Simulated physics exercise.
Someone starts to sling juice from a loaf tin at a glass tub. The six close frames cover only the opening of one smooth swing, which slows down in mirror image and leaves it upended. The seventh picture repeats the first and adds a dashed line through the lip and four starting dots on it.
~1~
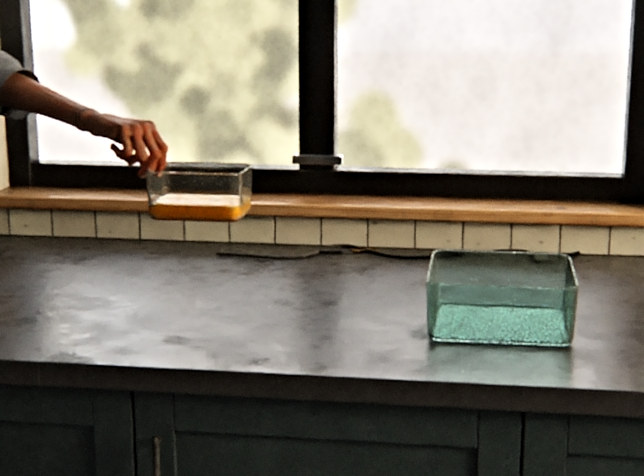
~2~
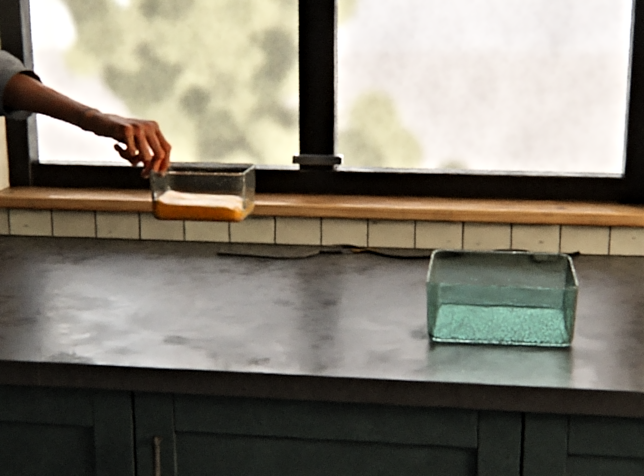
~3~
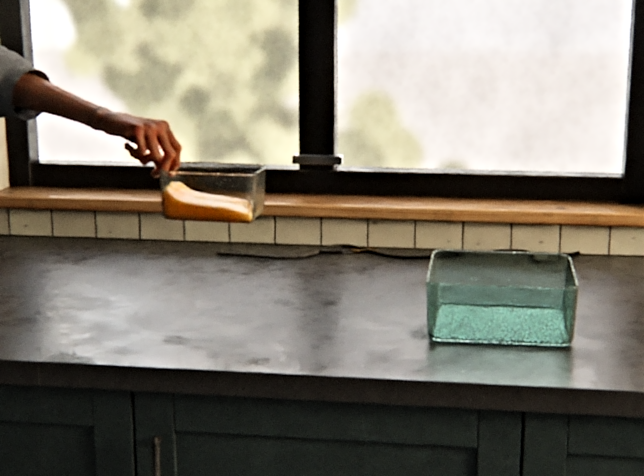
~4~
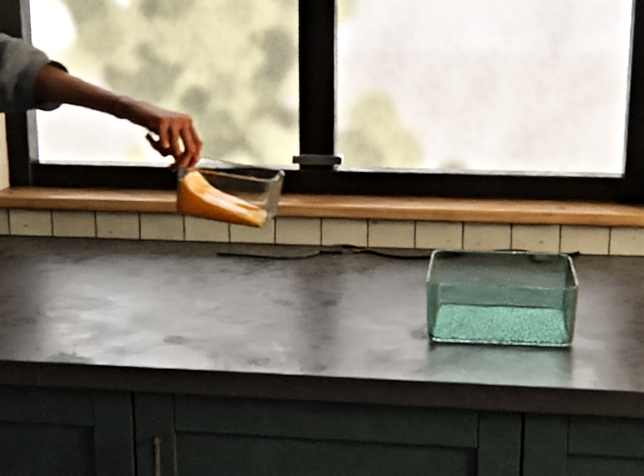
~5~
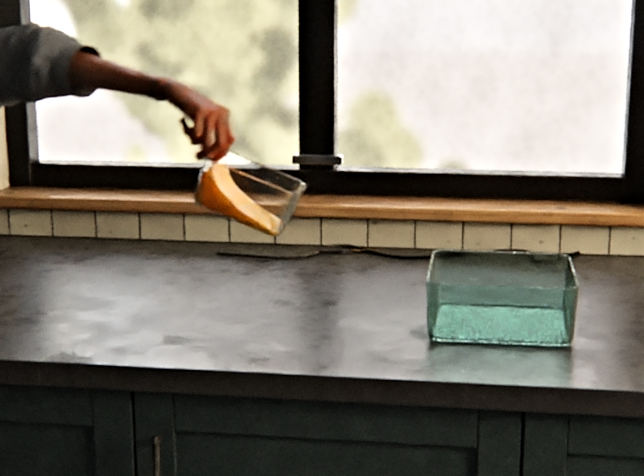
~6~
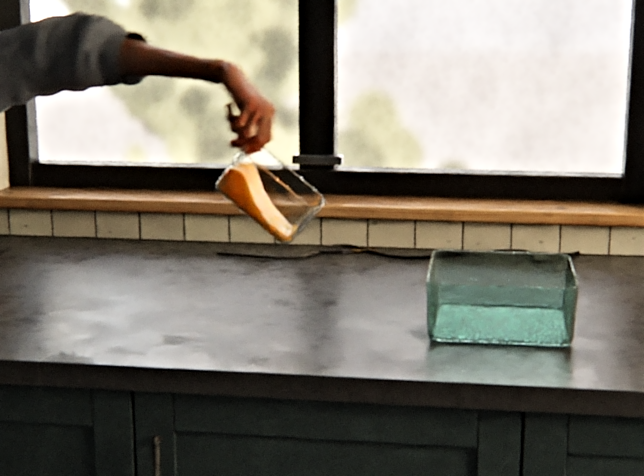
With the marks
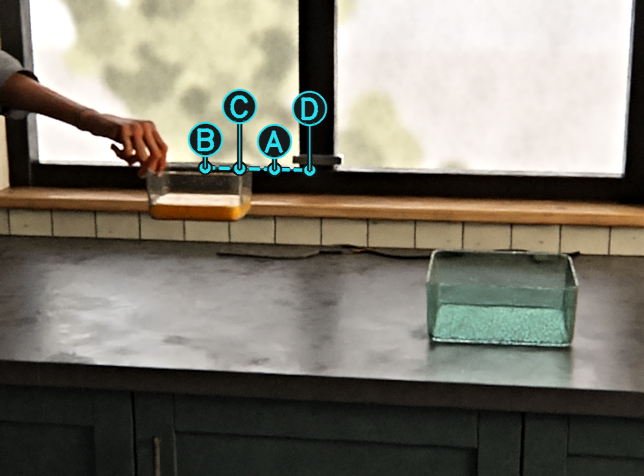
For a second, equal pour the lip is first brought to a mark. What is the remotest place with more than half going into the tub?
The limit is D.
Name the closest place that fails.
A it is.
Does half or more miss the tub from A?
Yes.
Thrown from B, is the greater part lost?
Yes, that goes wrong.
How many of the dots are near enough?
One.
On the marked copy, A at (274, 169); B at (205, 167); C at (239, 168); D at (309, 170).
With A, about 26 % lands in the tub, 69 % falls short and 5 % goes beside or beyond.
With B, about 1 % lands in the tub, 97 % falls short.
With C, about 10 % lands in the tub, 85 % falls short and 5 % goes beside or beyond.
With D, about 82 % lands in the tub, 12 % falls short and 6 % goes beside or beyond.
